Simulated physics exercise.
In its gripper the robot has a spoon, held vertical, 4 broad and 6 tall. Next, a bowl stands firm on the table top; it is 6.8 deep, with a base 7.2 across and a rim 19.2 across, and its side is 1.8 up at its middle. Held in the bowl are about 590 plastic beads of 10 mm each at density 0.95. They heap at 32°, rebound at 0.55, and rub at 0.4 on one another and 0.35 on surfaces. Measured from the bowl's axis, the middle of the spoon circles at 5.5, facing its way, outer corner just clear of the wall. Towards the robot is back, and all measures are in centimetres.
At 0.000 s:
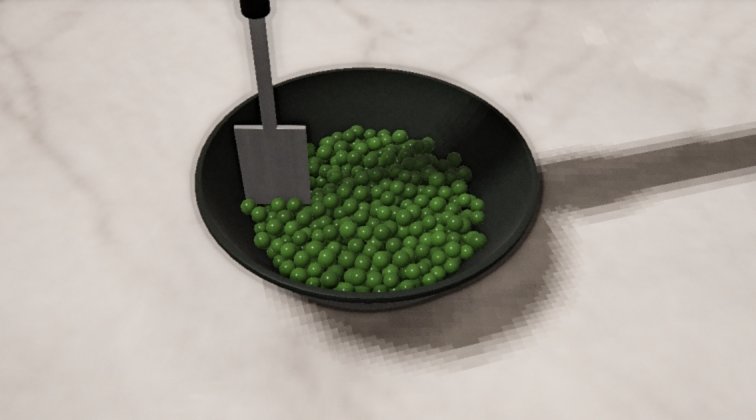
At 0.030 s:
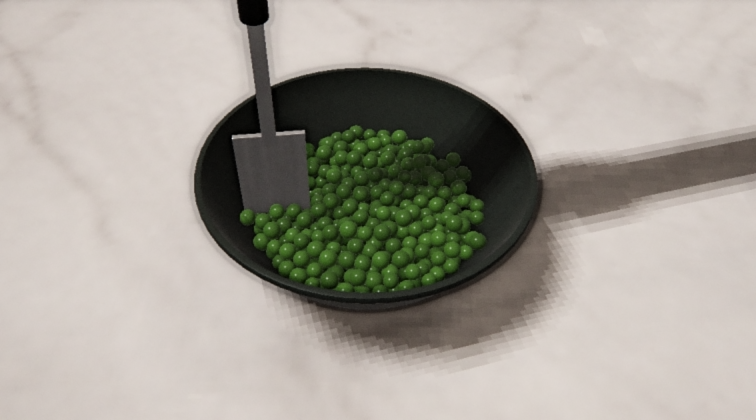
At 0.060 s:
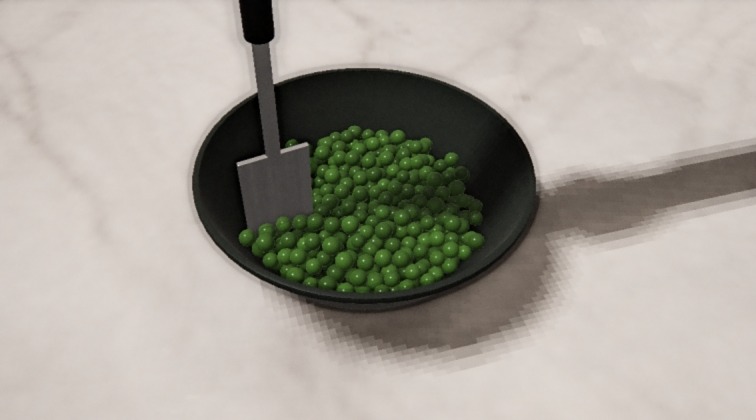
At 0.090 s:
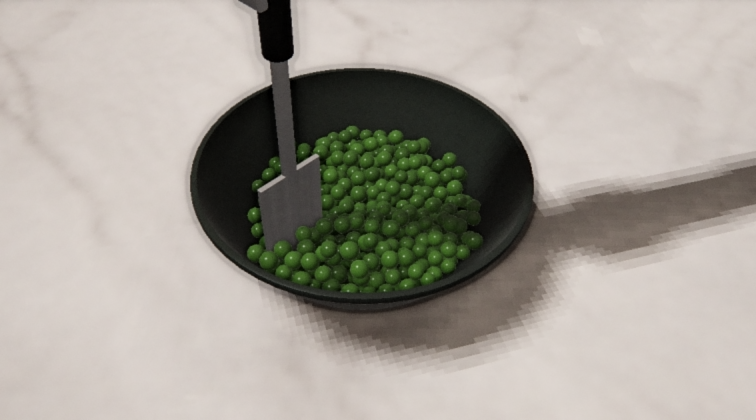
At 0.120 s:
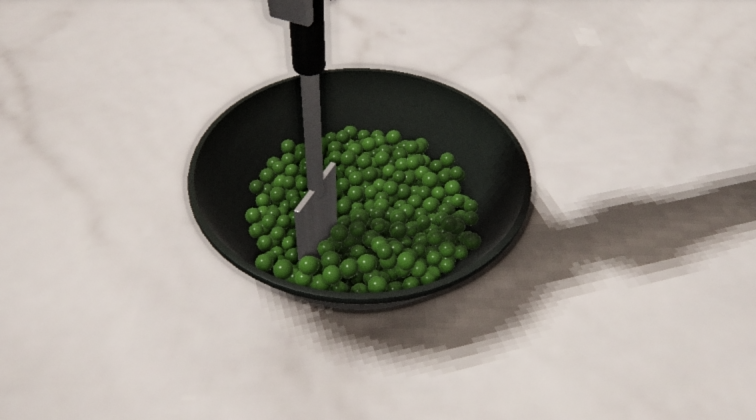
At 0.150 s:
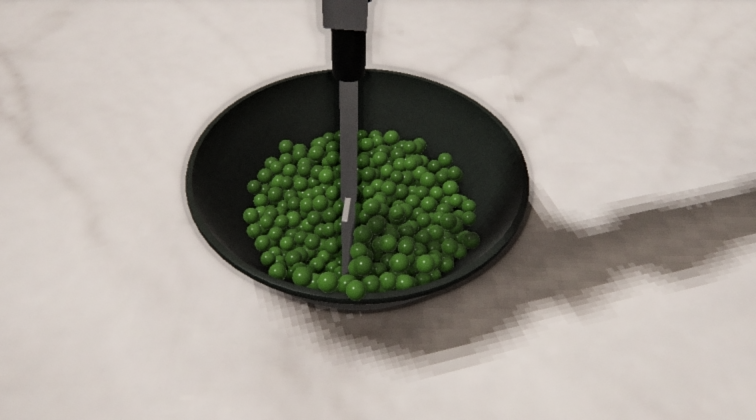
At first, a flat metal spoon with a black handle stands upright at the left side of a dark bowl of green peas on a pale marbled surface. It then sweeps along the near left wall through the peas, turning as it goes, until it is edge-on near the front centre.
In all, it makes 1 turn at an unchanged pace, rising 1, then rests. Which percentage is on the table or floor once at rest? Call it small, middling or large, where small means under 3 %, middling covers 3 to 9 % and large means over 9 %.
I would call it middling.
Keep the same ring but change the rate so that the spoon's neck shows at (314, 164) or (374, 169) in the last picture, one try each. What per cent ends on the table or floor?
It comes to close to 5 per cent and close to 10 per cent.
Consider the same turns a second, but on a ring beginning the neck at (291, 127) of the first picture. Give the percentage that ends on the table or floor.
I'd say around 10 per cent.
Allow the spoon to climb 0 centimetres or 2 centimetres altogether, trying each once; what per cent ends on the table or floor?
I'd reckon around 10 and 5 per cent.
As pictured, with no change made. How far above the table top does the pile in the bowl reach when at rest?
5.5 cm, roughly.
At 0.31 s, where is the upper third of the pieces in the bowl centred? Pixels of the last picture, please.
About pixel (404, 176).
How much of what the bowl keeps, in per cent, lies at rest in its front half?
Roughly 50 per cent.
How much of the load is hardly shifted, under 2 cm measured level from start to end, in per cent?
Near 75 per cent of the pieces.
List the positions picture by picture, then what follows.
The first frame shows spoon neck at (267, 105), 0° round; upper third of the load around (374, 205), from x 250 to 480, top at y 135; 592 in the bowl.
The second frame shows spoon neck at (266, 112), 7° round; upper third of the load around (374, 205), from x 250 to 475, top at y 135.
The third frame shows spoon neck at (271, 132), 26° round; upper third of the load around (371, 212), from x 250 to 475, top at y 135.
The fourth frame shows spoon neck at (287, 150), 45° round; upper third of the load around (371, 213), from x 255 to 475, top at y 135.
The fifth frame shows spoon neck at (314, 164), 65° round; upper third of the load around (372, 212), from x 255 to 470, top at y 135.
The sixth frame shows spoon neck at (349, 170), 84° round; upper third of the load around (379, 212), from x 250 to 470, top at y 135; 590 in the bowl, 2 in flight or on the tool.
After 0.31 s, 189° round, highest piece 9 above the table; 581 in the bowl, 6 on the table or floor, 5 in flight or on the tool.
After 0.47 s, 294° round, highest piece 8 above the table; 561 in the bowl, 22 on the table or floor, 9 in flight or on the tool.
After 0.76 s, 0° round, highest piece 5 above the table; 558 in the bowl, 34 on the table or floor.
After 1.46 s, 0° round, highest piece 5 above the table; 558 in the bowl, 34 on the table or floor.
At rest, 558 in the bowl, 34 on the table or floor. That is 6 % on the table or floor.
